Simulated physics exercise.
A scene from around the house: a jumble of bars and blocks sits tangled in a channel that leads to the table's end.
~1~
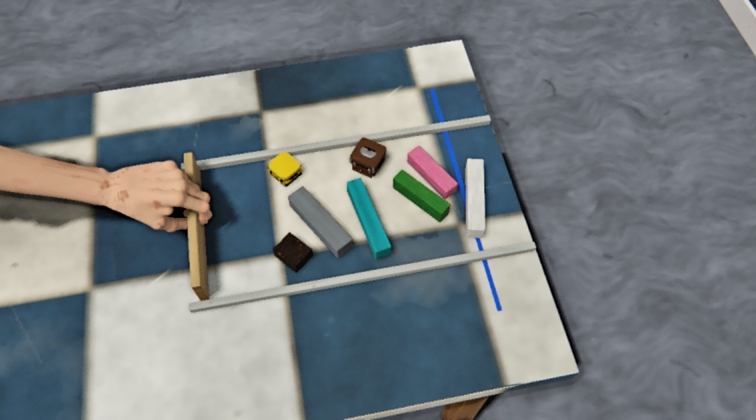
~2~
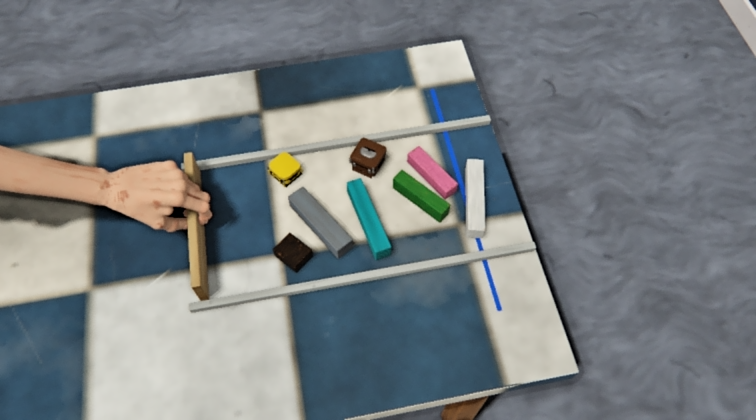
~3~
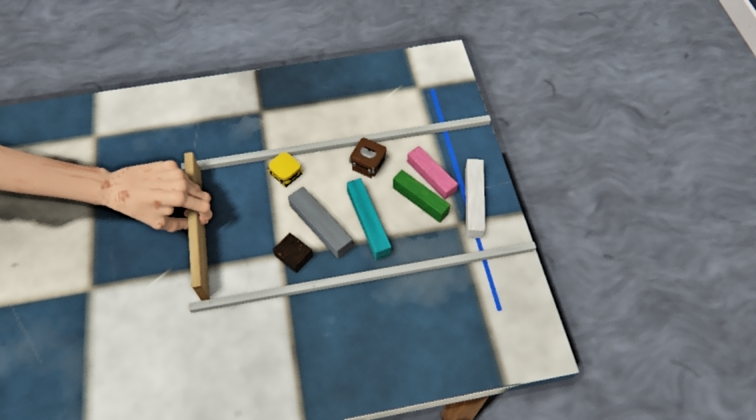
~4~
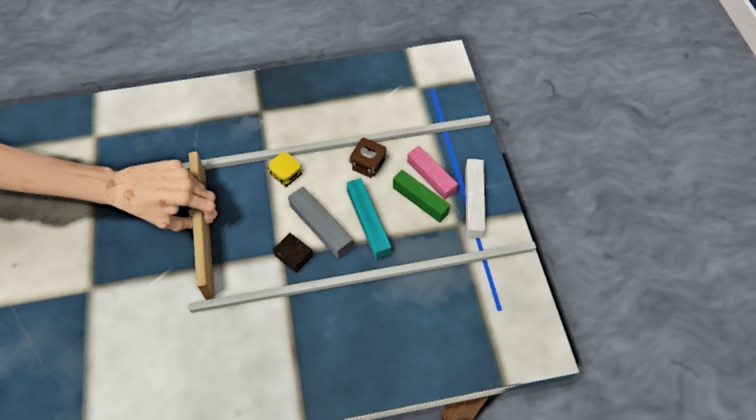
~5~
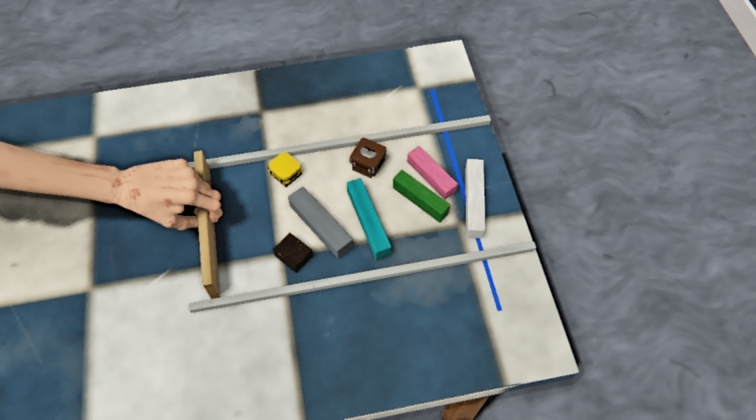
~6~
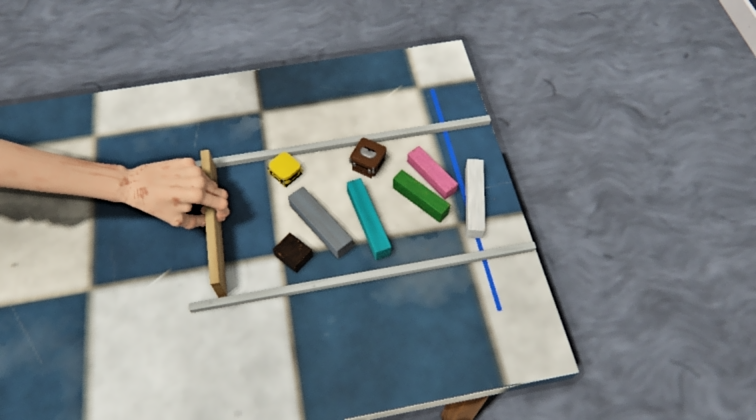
A hand slowly slides a wooden board rightward toward colourful bars and blocks, which stay still.
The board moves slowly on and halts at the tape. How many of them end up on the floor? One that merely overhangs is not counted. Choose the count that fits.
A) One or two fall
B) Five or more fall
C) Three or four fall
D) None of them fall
One or two fall.
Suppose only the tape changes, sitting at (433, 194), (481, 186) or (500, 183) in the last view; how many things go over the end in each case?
0, 5, 7.
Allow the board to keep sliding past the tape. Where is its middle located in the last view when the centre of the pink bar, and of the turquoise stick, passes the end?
Roughly (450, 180); for the second one, roughly (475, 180).
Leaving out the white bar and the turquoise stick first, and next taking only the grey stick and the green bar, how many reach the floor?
First try 1, second try 1.
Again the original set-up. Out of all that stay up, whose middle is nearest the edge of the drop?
It's the green bar.
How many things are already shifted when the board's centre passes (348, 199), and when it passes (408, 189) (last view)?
Tally: 5; 8.
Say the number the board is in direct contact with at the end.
The count is 3.
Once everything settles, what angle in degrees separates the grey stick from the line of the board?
It measures close to 25 degrees.
Early on, none off yet; white bar at rest near (475, 198); pink bar at rest near (432, 173); green bar at rest near (421, 196).
Finally, the number that fall off is one or two; lost, pink bar and white bar.
